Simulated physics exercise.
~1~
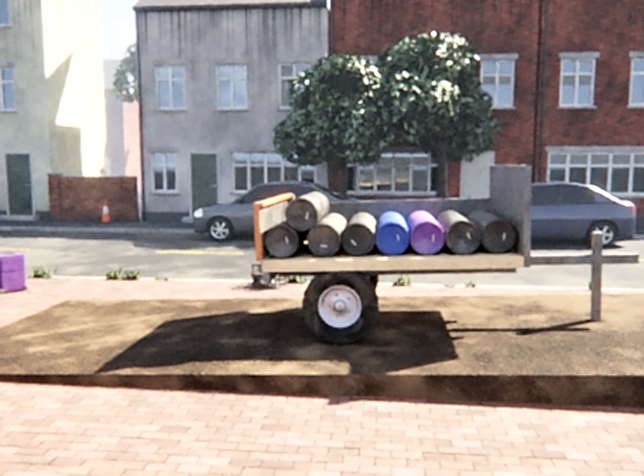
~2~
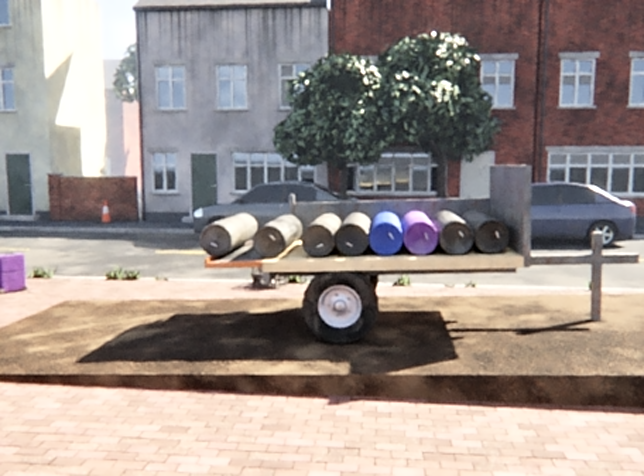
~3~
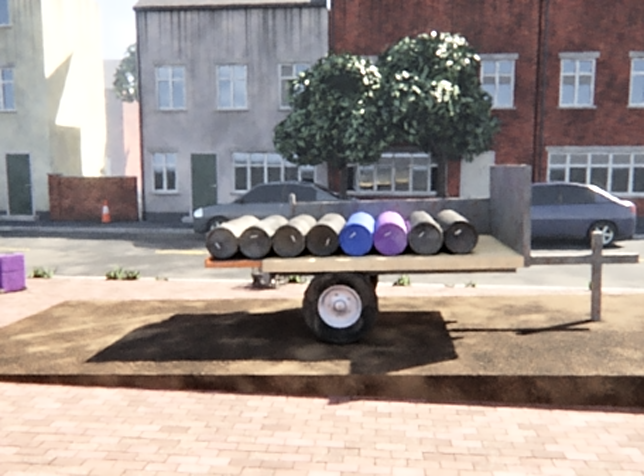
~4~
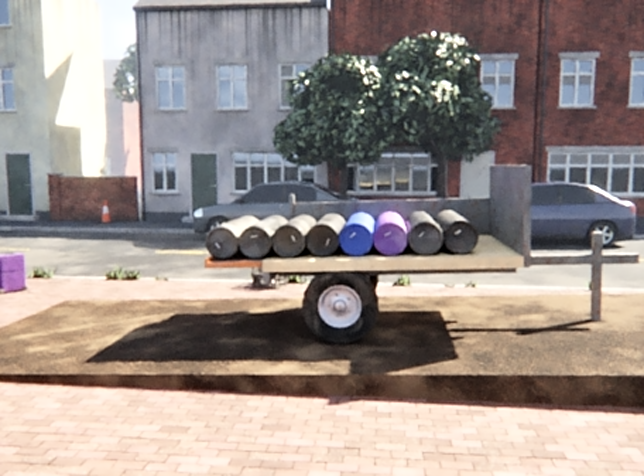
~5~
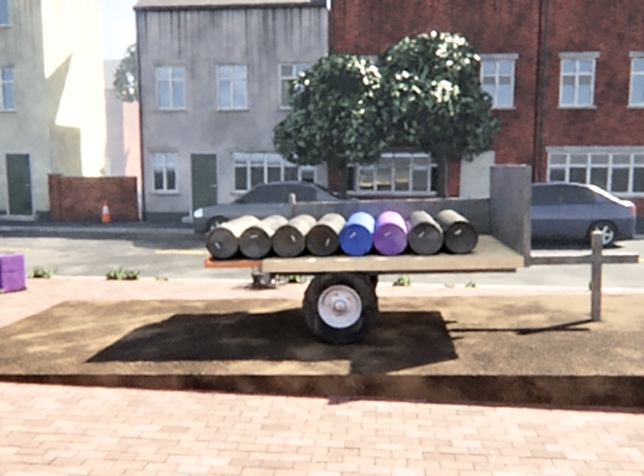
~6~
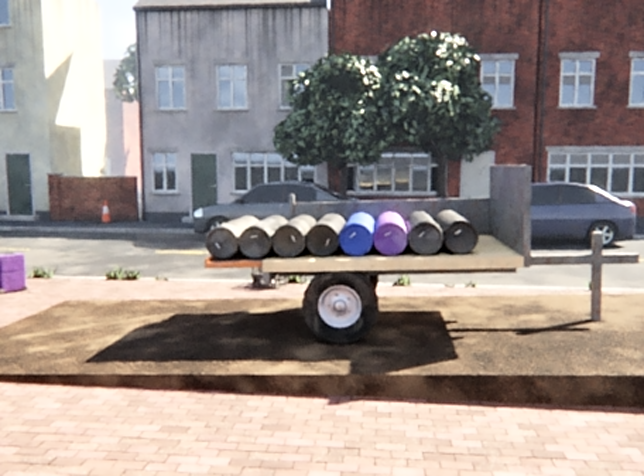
To begin with, gas cylinders lie end-on in an open-sided trailer by a street, with one dark cylinder resting on top of the row near the upright orange tailgate at the left. The tailgate swings down flat, and the raised cylinder drops into line as the leading dark ones roll left onto it. The blue and purple cylinders roll left behind them, opening a gap at the right end of the bed. The leading cylinder stops at the tailgate's outer end, and the others close up against it. All settle in one touching row, with blue and purple still on the bed and none fallen out.
